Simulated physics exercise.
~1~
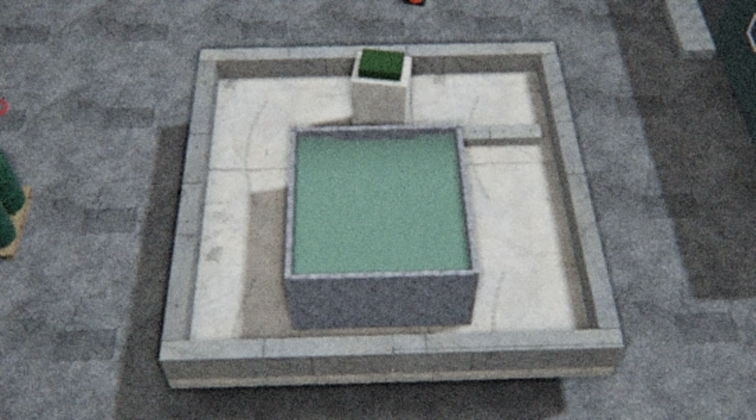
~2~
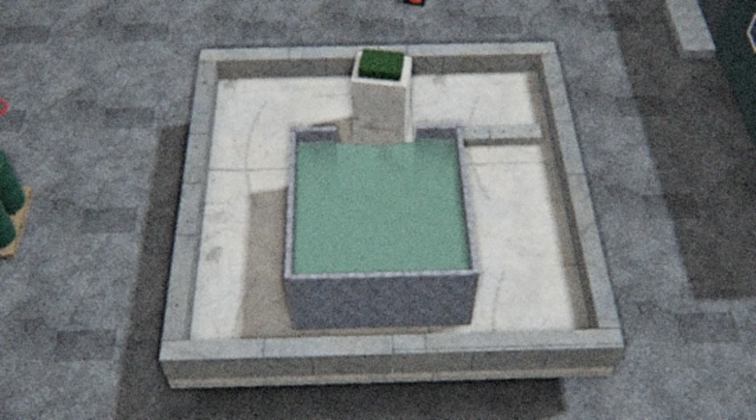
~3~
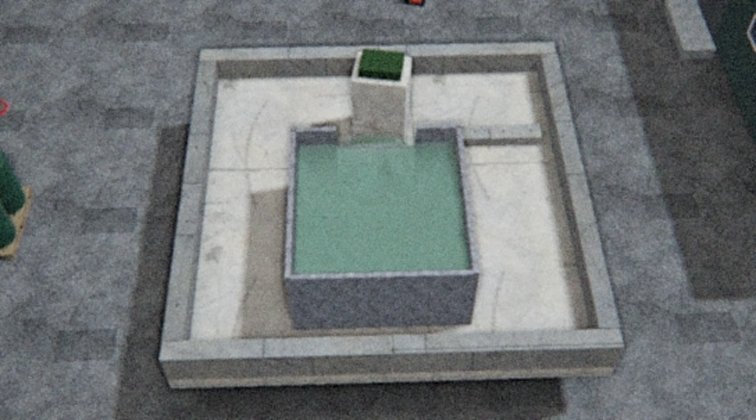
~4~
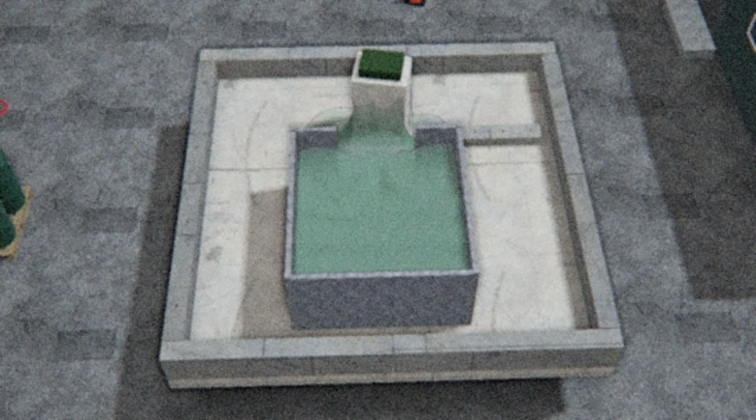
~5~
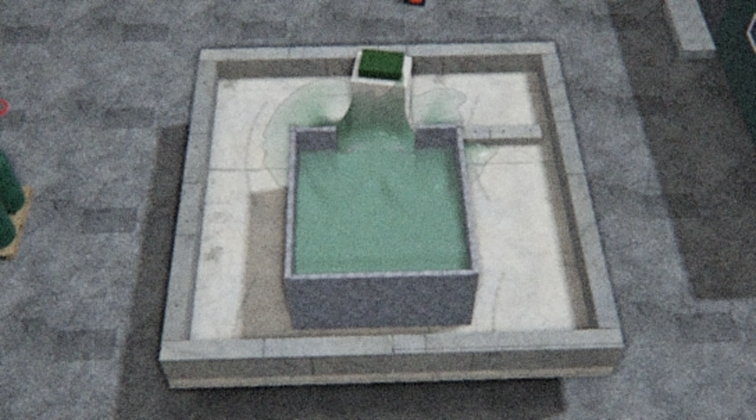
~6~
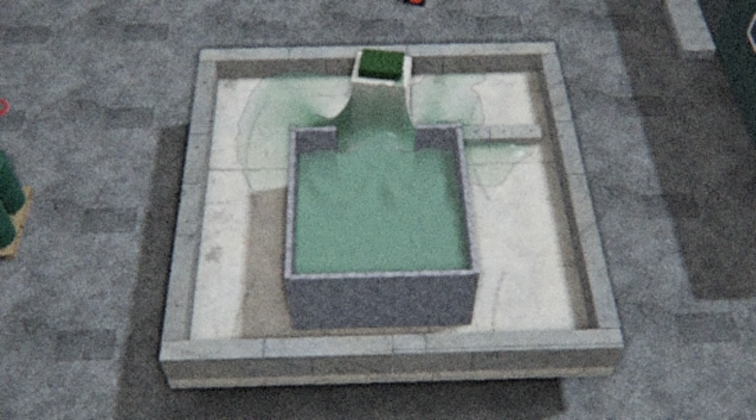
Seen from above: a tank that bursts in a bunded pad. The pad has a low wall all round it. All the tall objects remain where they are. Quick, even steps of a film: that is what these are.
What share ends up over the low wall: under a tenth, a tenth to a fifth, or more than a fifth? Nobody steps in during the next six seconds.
The part that gets over is under a tenth.
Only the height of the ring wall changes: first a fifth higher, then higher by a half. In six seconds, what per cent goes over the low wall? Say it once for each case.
0 % then 0 %.
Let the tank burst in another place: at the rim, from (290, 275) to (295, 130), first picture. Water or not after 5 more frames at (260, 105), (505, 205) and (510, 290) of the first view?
Going through them in order gives waterlogged, still bare, still bare.
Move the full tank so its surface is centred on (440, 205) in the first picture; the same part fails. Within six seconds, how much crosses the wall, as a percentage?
Close to 4 in a hundred.
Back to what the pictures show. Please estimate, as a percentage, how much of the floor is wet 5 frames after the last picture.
Share estimate: About 55 per cent.
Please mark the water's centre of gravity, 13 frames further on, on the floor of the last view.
I'd put it at around (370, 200).
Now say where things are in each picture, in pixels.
The first frame shows the open tank at (379, 200) is whole and still.
In the second frame, water pours out on the open tank's far side and has run to a hidden place.
In the third frame, water pours out on the open tank's far side and has run to a hidden place.
In the fourth frame, water pours out on the open tank's far side and has run to (337, 111).
In the fifth frame, the front is at (316, 85), out from the gap on the open tank's far side.
In the sixth frame, water pours out on the open tank's far side and has run to (478, 75).
A moment on, water covers 40 % of the floor; the low wall has let 0 % over.
Next, water covers 45 % of the floor; the low wall has let 0 % over.
Then, water covers 70 % of the floor; the low wall has let 2 % over.
Later, water covers 80 % of the floor; the low wall has let 2 % over.
In the end, water covers 80 % of the floor; the low wall has let 2 % over.
